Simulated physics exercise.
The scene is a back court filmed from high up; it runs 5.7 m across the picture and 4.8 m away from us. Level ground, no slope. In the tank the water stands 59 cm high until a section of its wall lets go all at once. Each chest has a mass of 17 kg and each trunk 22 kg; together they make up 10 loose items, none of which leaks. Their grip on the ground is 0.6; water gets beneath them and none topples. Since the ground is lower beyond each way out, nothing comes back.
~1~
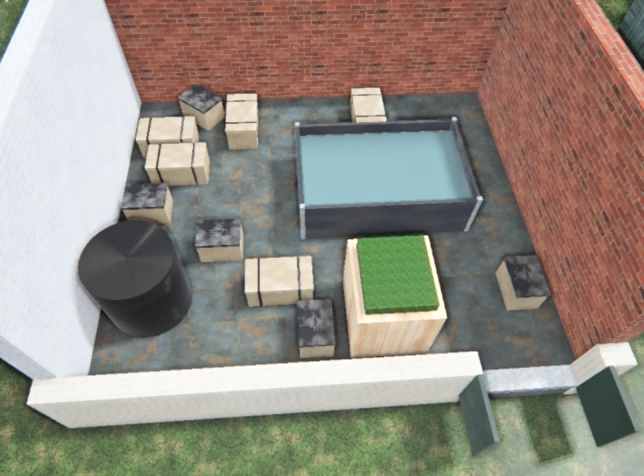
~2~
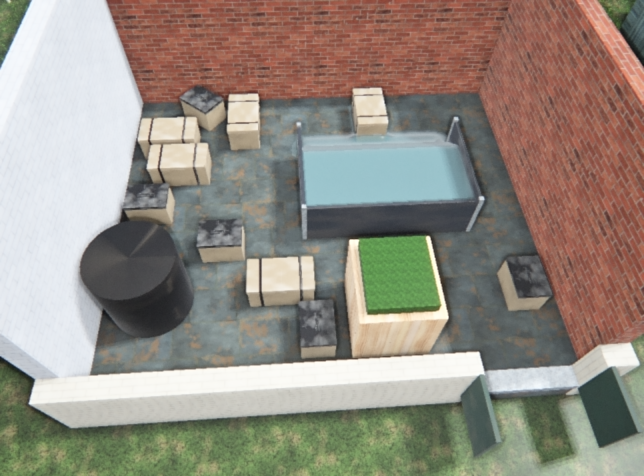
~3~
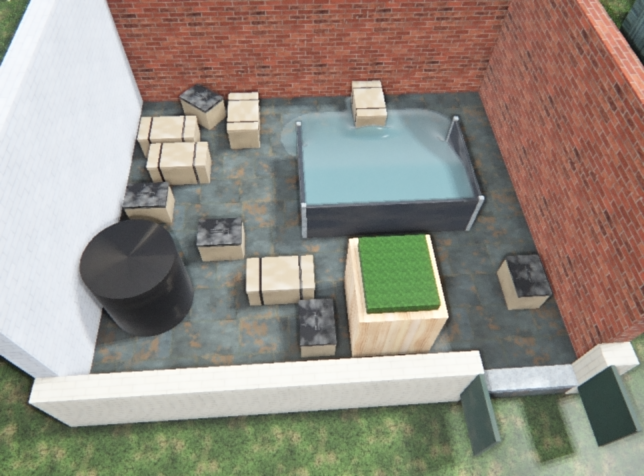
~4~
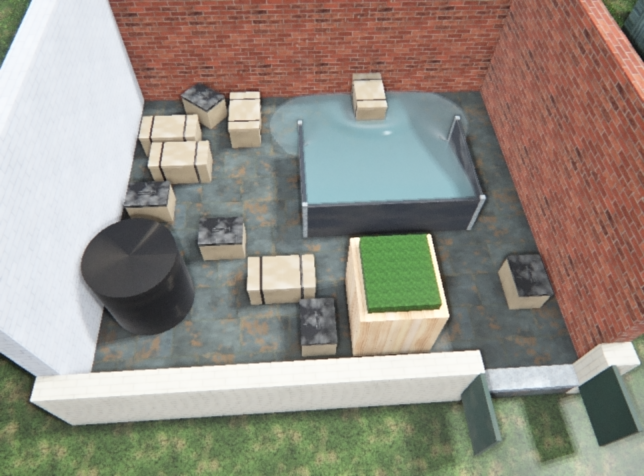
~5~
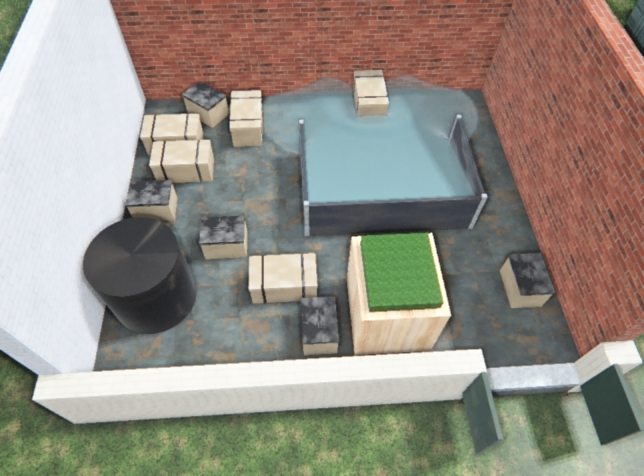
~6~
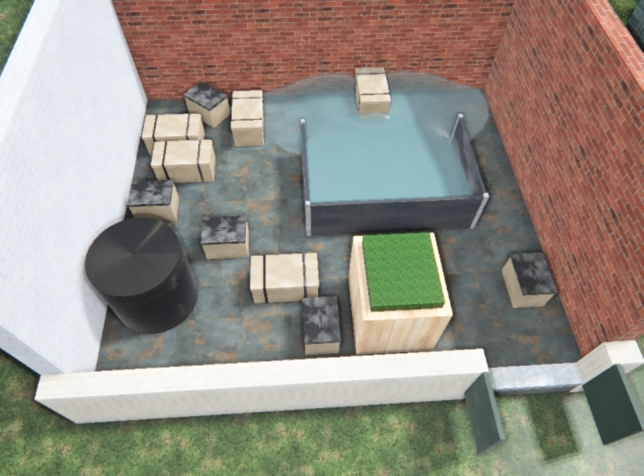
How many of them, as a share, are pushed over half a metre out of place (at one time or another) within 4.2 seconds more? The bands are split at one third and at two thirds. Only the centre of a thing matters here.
It falls at two thirds or above.
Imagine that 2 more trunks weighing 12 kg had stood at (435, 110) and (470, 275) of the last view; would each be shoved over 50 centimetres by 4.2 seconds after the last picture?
Above, below.
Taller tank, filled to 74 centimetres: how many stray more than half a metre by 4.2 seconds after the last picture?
Result: 8.
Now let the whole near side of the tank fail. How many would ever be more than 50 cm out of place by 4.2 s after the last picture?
The answer then is 3.
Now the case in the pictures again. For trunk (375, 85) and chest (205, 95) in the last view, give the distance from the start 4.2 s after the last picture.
Net shifts, in order: 140 cm and 200 cm.
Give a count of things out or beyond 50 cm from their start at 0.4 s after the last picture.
Count then: 0.
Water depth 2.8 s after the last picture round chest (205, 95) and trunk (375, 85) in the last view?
Depth approx. 17 cm / 11 cm.
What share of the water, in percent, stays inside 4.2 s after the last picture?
Remaining: Approx. 90 per cent.
Then, 0.4 s after the last picture 0 of 10 are over 50 cm from their spots; 1 afloat.
Then, 1.5 s after the last picture 2 of 10 are over 50 cm from their spots; 1 afloat.
Then, 2.8 s after the last picture 7 of 10 are over 50 cm from their spots; 4 afloat.
Then, 4.2 s after the last picture 7 of 10 are over 50 cm from their spots, and 7 have been at some point; 5 afloat.
